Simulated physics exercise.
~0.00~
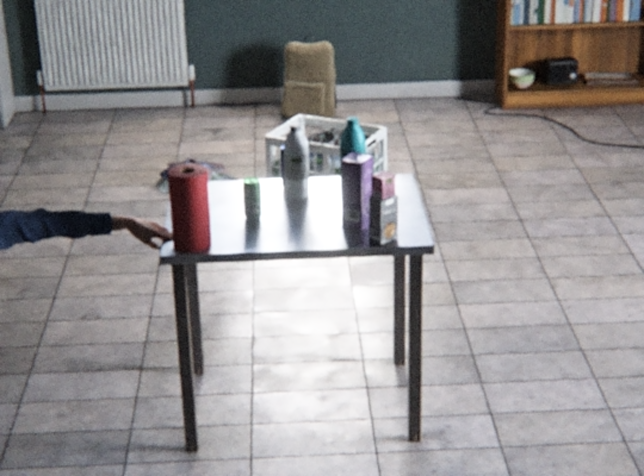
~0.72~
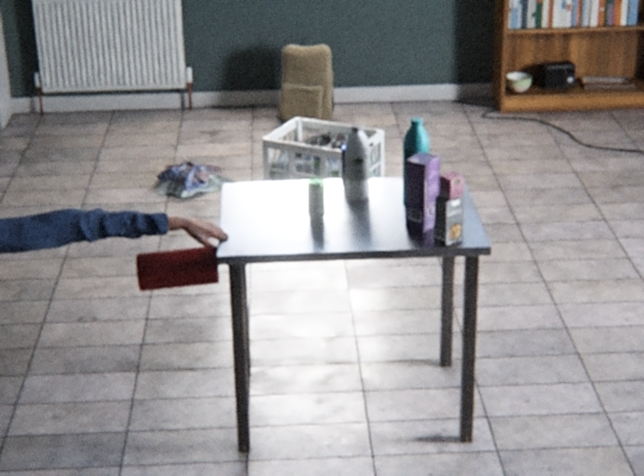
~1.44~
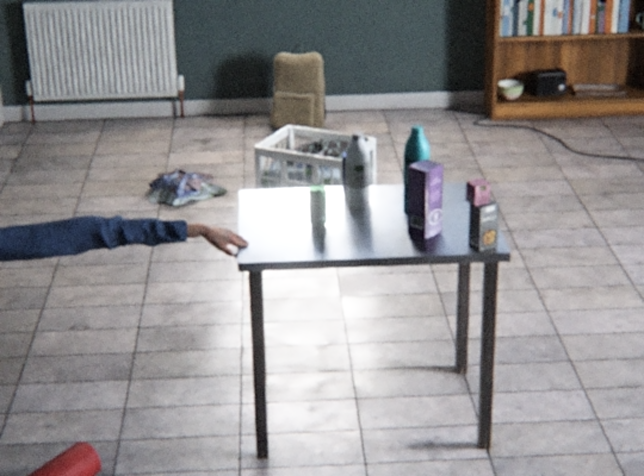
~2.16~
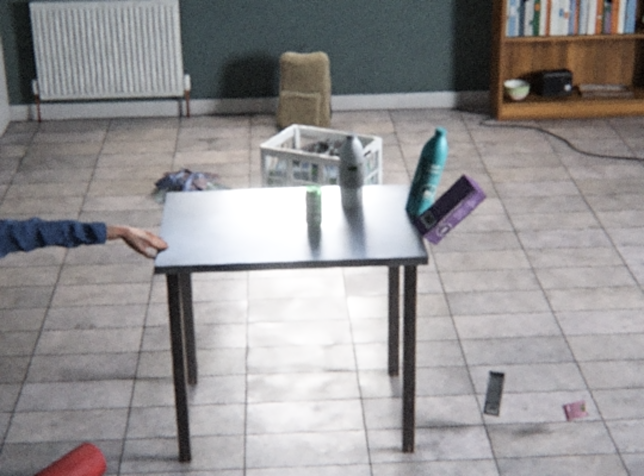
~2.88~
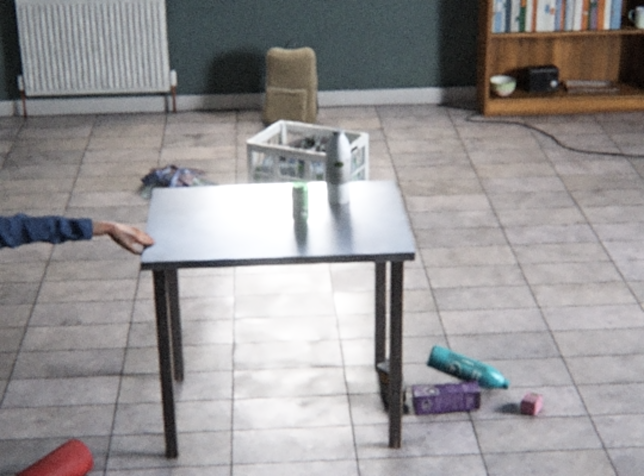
In a room with a tiled floor, a hand jerked a metal-topped table right and then back left, and the red roll, small cartons, turquoise bottle and purple carton tumbled to the floor, leaving a green can and a pale bottle standing on top.
